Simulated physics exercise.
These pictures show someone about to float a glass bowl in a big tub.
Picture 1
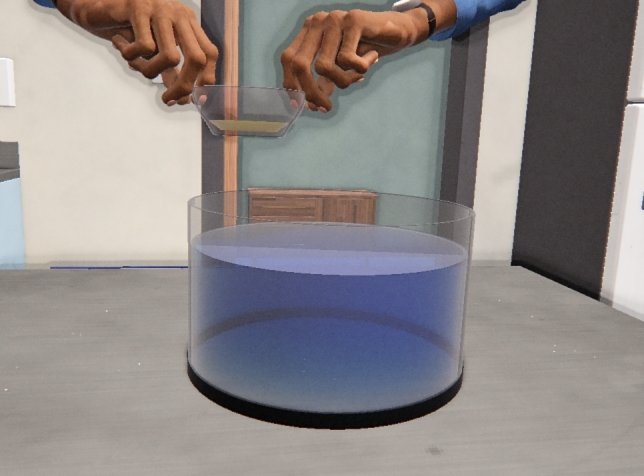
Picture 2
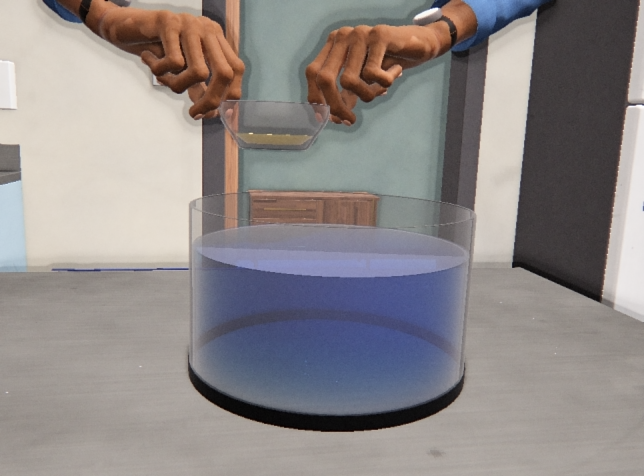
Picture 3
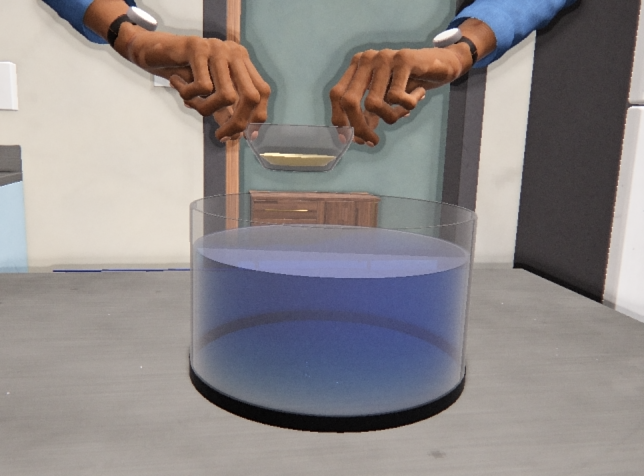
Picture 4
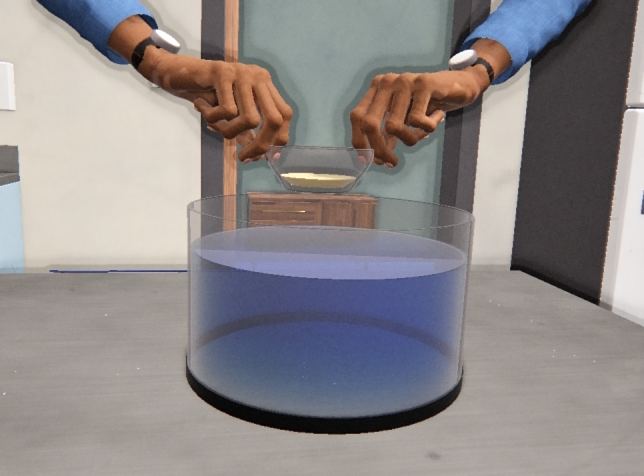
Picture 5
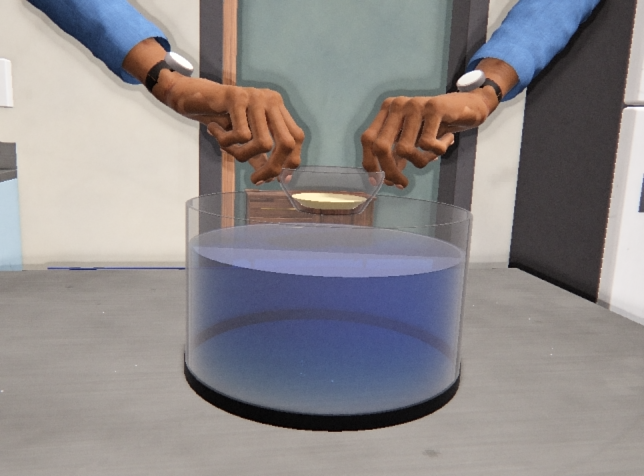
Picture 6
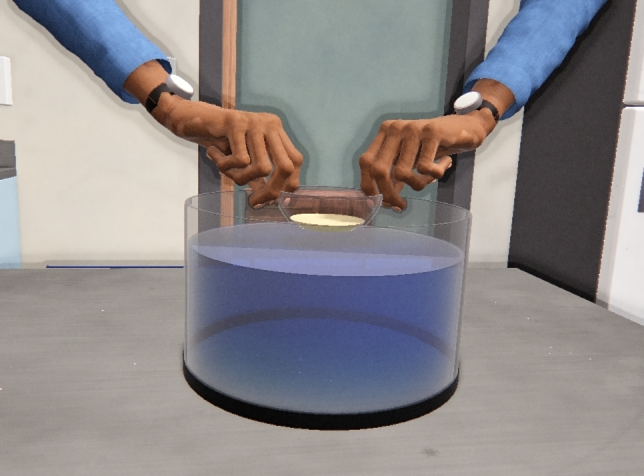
Two brown hands in blue sleeves, with dark bands at the wrists, lower a small clear bowl holding a little pale yellowish contents, moving it down and slightly right. Below, a wide clear tub of blue liquid with a black base sits on a grey surface, before a green panel and pale walls. The bowl descends steadily to just above the liquid, while the view from in front stays nearly still.
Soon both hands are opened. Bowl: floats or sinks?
My guess is it stays up after the hands leave.
Next, the bowl dips into the dyed water.
After that, it bobs and steadies.
Finally, the bowl floats with about half of its side showing.
